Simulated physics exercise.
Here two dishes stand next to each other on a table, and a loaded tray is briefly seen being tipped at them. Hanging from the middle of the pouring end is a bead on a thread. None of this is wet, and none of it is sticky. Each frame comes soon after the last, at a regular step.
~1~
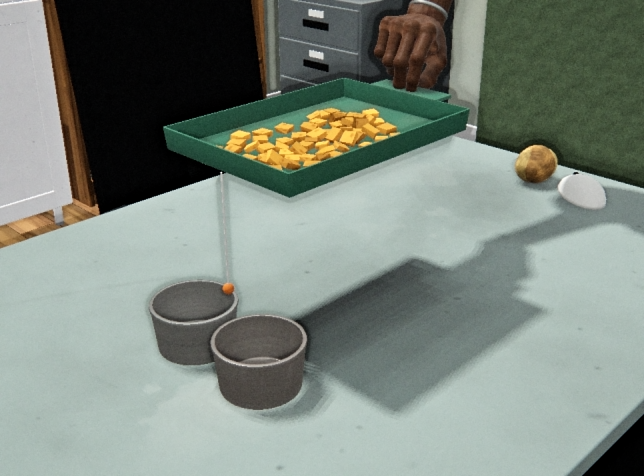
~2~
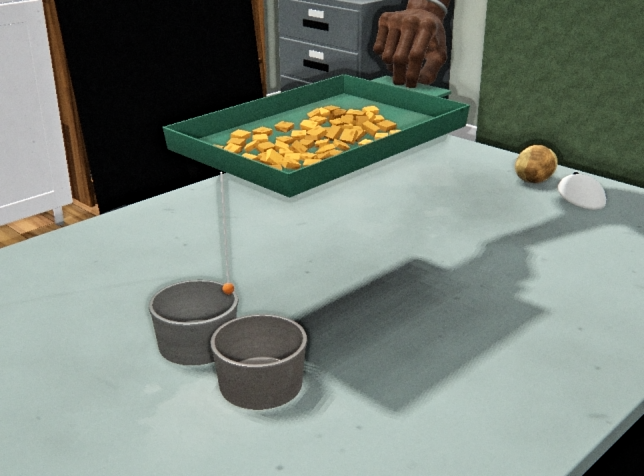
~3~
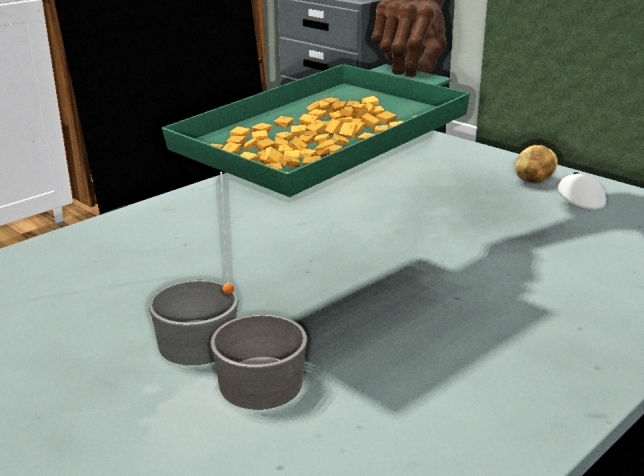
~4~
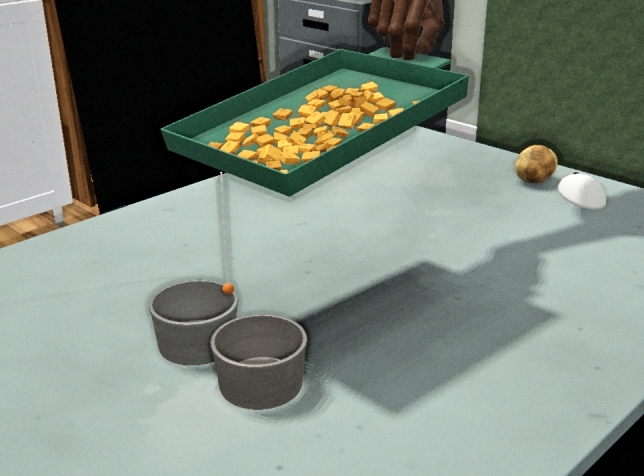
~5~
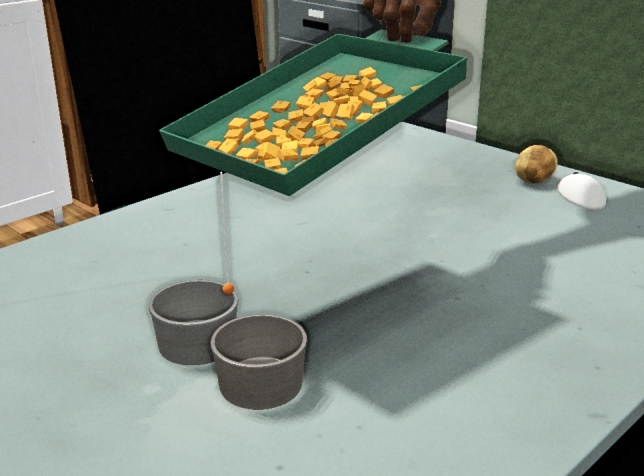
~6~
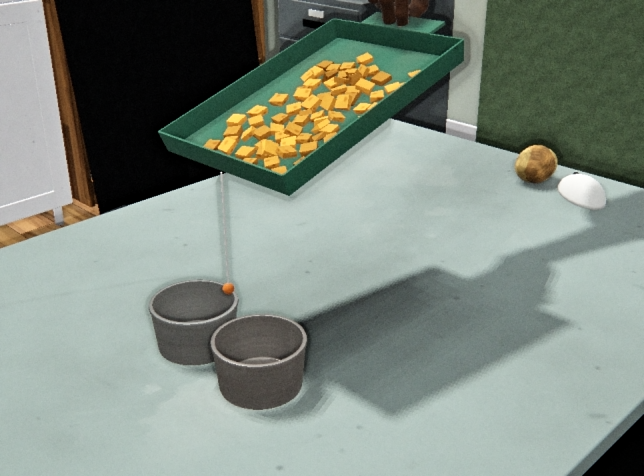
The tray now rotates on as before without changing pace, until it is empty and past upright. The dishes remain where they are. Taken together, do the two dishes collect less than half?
Yes: More of the load is lost than caught.
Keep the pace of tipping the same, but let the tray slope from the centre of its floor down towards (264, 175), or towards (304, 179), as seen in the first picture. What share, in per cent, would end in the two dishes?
70 % and 70 %.
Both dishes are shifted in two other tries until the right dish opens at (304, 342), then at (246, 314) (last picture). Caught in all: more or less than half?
Result, first setup: A minority share; second setup: A minority share.
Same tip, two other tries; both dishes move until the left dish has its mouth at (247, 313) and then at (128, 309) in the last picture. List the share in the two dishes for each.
Roughly 0 per cent, and 70 per cent.
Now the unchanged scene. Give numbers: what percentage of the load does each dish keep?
Left 20 per cent, right 10 per cent.
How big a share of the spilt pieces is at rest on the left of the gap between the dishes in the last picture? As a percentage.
Around 100 per cent, give or take.
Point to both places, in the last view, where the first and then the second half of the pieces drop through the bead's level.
First near (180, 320), later near (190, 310).
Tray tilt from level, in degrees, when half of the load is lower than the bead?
About 115 degrees.
Soon, tray tipped steeply; all on the tray.
A while on, tray tipped right over; most on the tray; a stray few in the right dish; a stray few in the left dish; a small part outside both; a stray few in the air.
Towards the end, tray tipped past a quarter turn; a small part in the right dish; about a quarter in the left dish; about two thirds outside both.
Finally, tray tipped past a quarter turn; a small part in the right dish; about a quarter in the left dish; about two thirds outside both.
